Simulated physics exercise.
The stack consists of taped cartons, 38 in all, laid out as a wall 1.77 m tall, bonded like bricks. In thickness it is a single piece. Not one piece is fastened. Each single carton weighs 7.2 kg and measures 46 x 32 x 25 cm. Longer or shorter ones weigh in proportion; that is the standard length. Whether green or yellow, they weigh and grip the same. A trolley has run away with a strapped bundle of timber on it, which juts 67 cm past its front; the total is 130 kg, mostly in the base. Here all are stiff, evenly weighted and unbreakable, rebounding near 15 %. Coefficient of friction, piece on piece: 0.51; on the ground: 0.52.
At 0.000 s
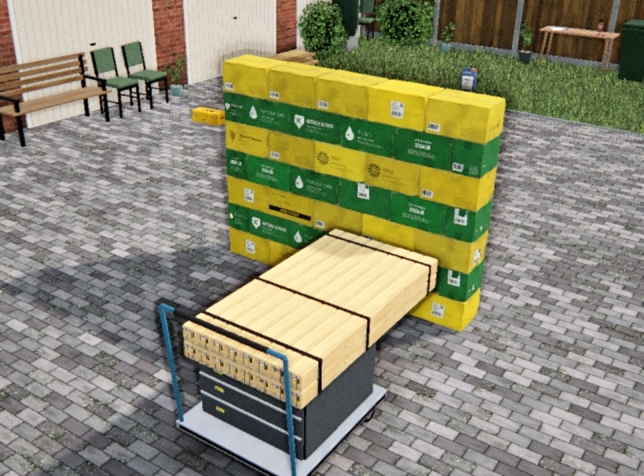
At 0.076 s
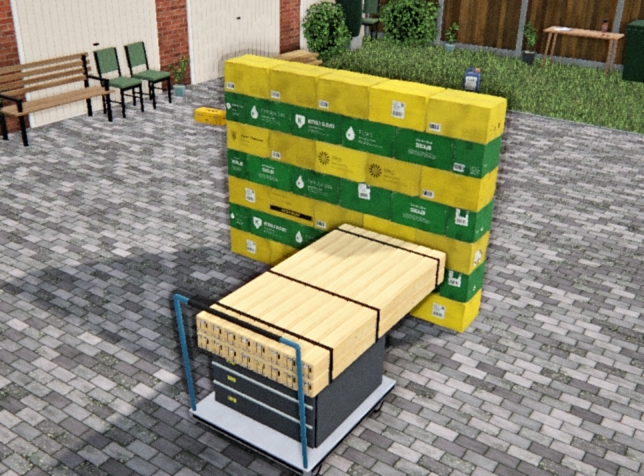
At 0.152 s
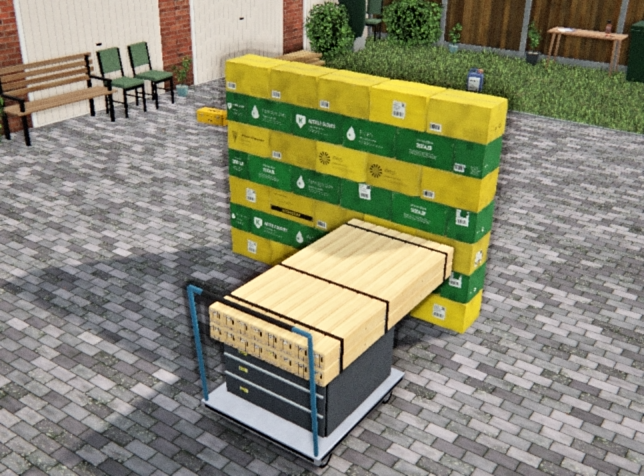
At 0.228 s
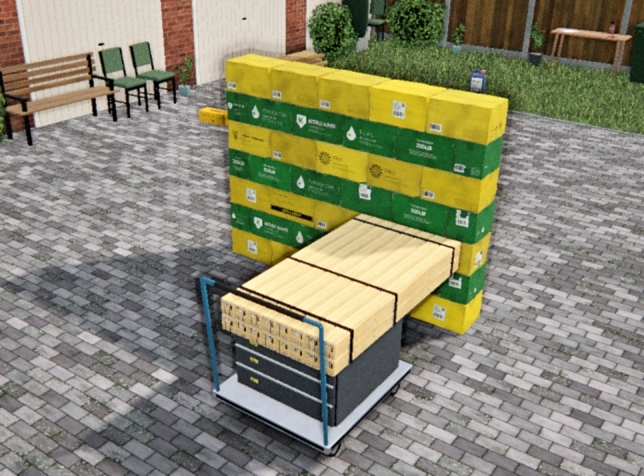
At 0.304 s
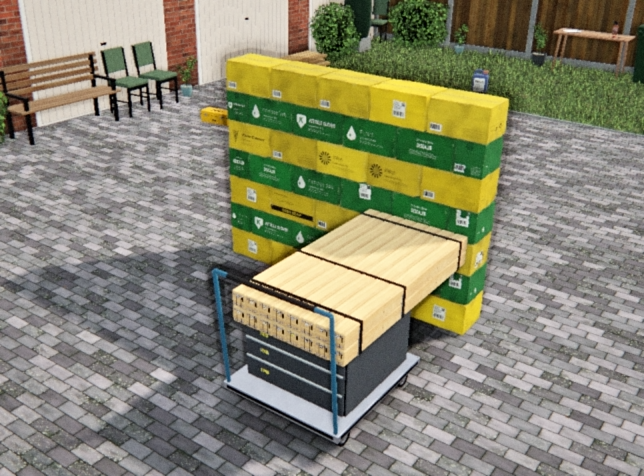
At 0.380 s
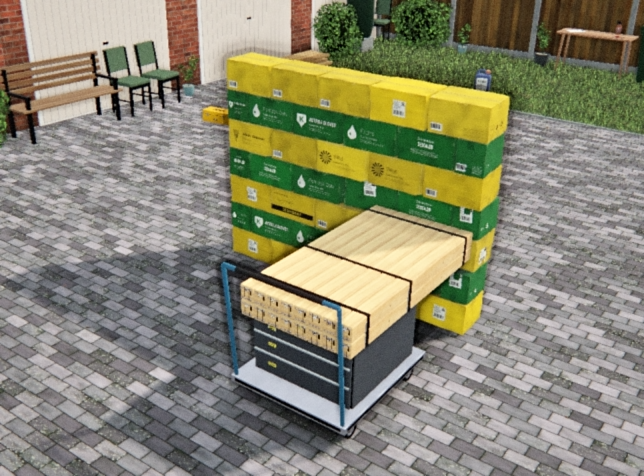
Flatbed trolley carrying strapped timber on dark boxes rolling slowly up to a green and yellow carton wall, nudging some cartons slightly.
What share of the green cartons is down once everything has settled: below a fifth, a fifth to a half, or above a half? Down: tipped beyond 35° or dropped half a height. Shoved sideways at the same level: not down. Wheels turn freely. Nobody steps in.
A fifth to a half of them.
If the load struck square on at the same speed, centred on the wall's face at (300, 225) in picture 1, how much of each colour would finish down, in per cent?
Yellow 0%, green 0%.
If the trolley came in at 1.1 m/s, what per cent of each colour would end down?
Yellow 0%, green 0%.
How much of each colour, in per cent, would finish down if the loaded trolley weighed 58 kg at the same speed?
Yellow 0, green 0 per cent.
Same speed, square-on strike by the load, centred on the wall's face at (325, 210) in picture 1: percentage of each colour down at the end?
Result - yellow: 0 %; green: 0 %.
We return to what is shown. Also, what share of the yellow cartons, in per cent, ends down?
Colour yellow - 40 percent down at the end.
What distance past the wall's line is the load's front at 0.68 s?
It is some 20 centimetres past it.
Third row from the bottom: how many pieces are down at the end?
2, all told.
After 0.68 s, load 20 cm past the wall's line, stopped; none of the 18 green cartons down (0 of 38 in all colours); top green carton leaning 4°.
After 1.40 s, load 20 cm past the wall's line, stopped; none of the 18 green cartons down (0 of 38 in all colours); top green carton leaning 23°, 9 cm lower.
After 1.76 s, load 20 cm past the wall's line, stopped; 7 of the 18 green cartons down (16 of 38 in all colours); top green carton leaning 59°, 50 cm lower.
After 2.02 s, load 20 cm past the wall's line, stopped; 7 of the 18 green cartons down (16 of 38 in all colours); top green carton on its side.
At rest (2.7 s), load 20 cm past the wall's line, stopped; 7 of the 18 green cartons down (16 of 38 in all colours); top green carton on its side; top yellow carton unmoved. That is 39 per cent. As the last picture would show them, middles, top green carton near (507, 217), top yellow carton near (260, 75).
